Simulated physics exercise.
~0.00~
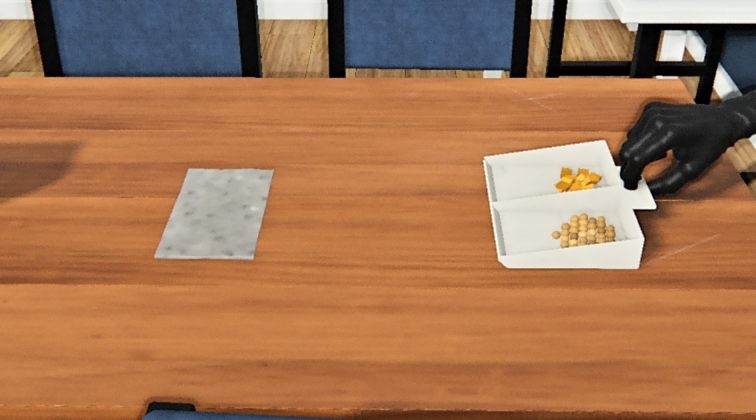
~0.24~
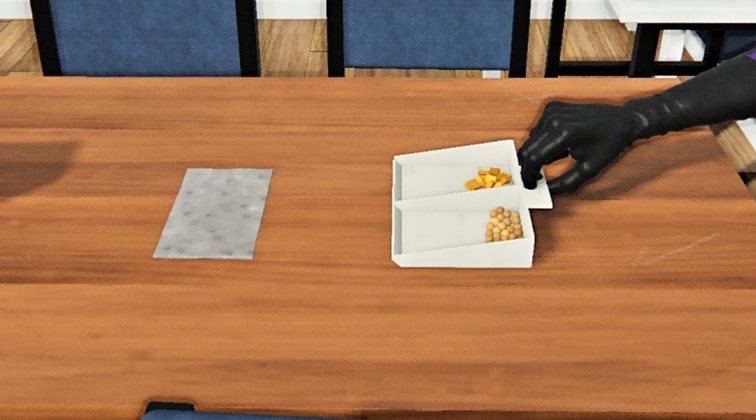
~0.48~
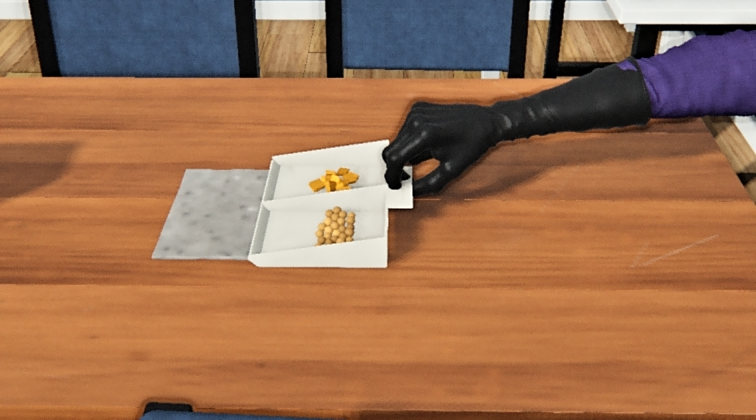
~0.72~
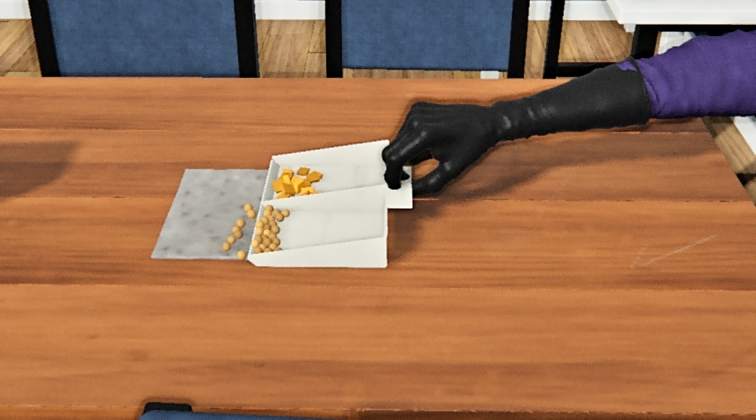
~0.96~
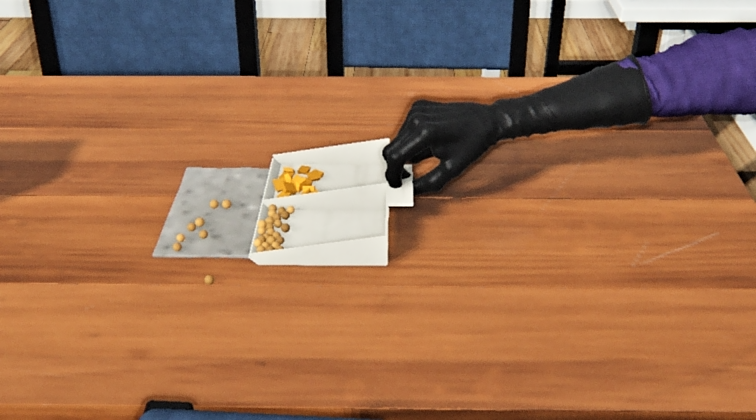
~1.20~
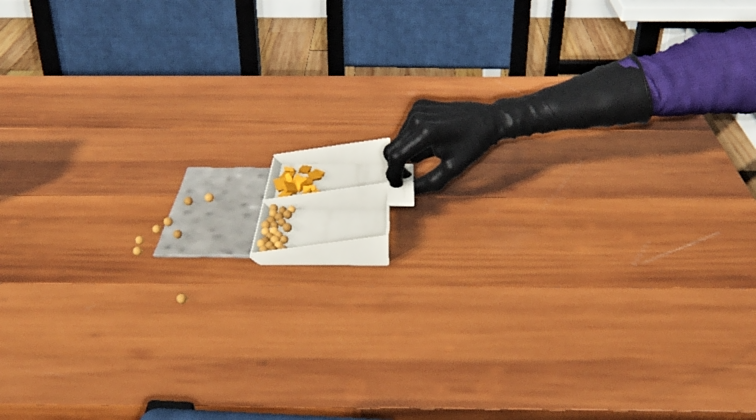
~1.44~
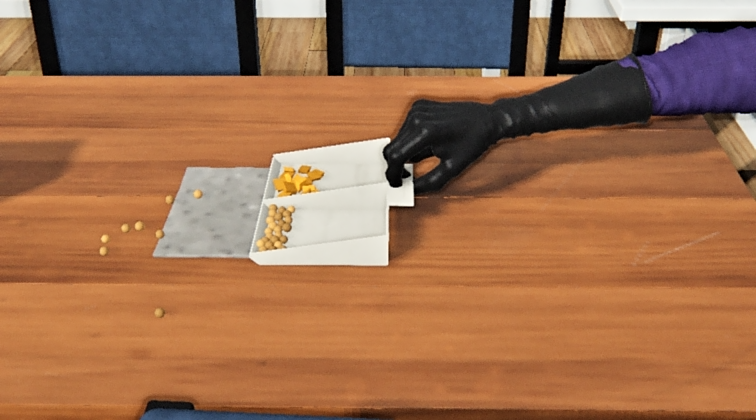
On a wooden table with blue chairs behind it, a black-gloved hand holds a white divided tray at the right, with round tan pieces in the nearer section and orange chunks in the farther one. The hand pushes the tray left towards a flat grey speckled slab. The tray stops at the slab's edge, and both batches slide forward towards the front rim. Some of the round pieces spill over the slab and roll on left, several reaching the bare wood. At the end, most of the round pieces and all the orange chunks remain inside, gathered near the front.
